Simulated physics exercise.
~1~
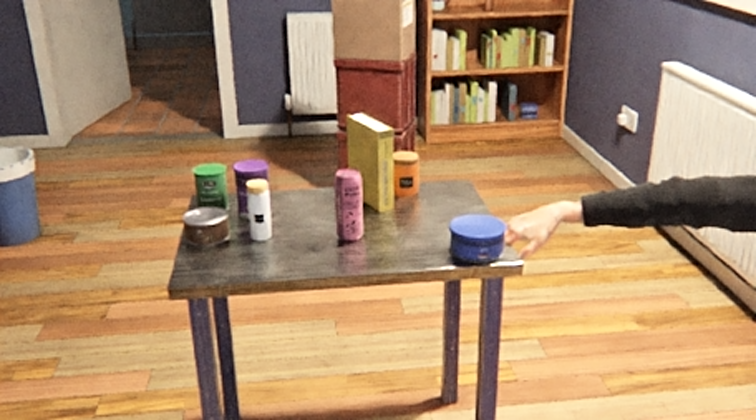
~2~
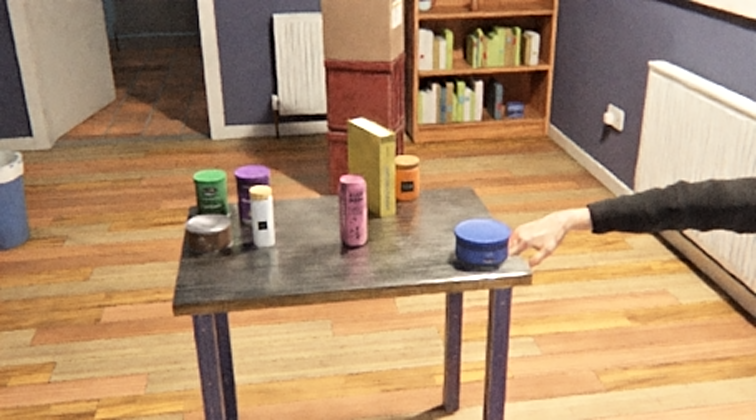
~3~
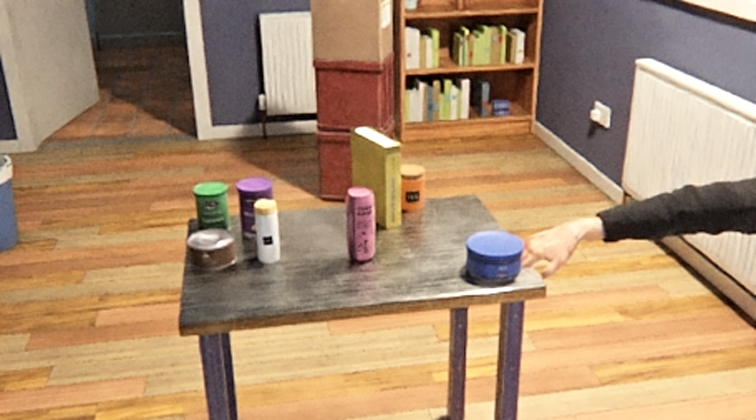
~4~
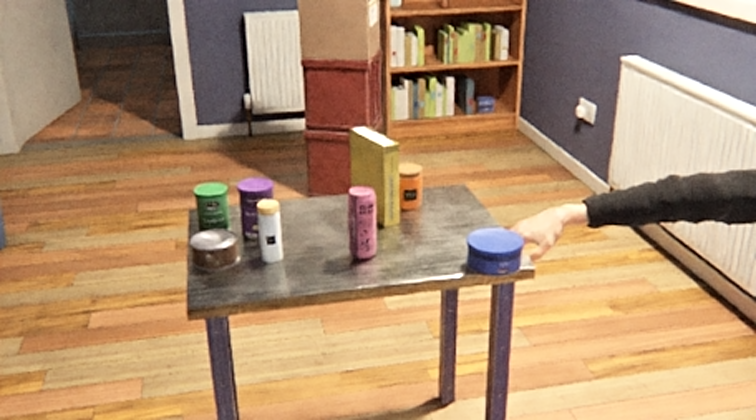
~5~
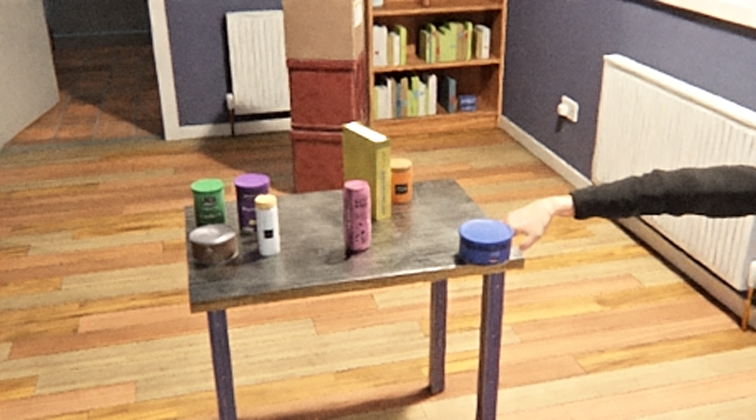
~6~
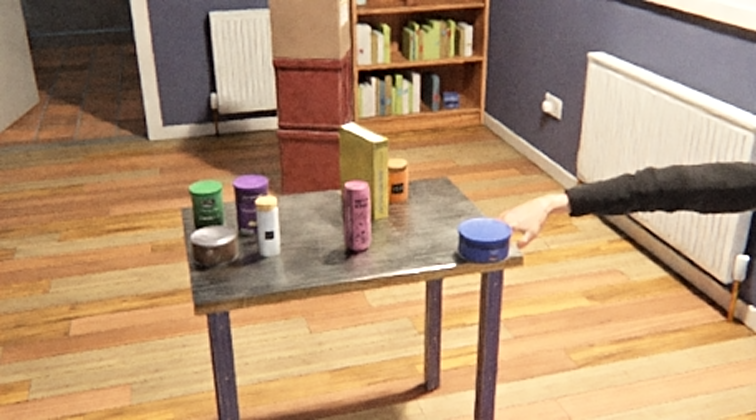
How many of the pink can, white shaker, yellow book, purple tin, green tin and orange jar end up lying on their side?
None of them end up lying on their side. The can, shaker, book, both tins and the orange jar are all still standing at the end.
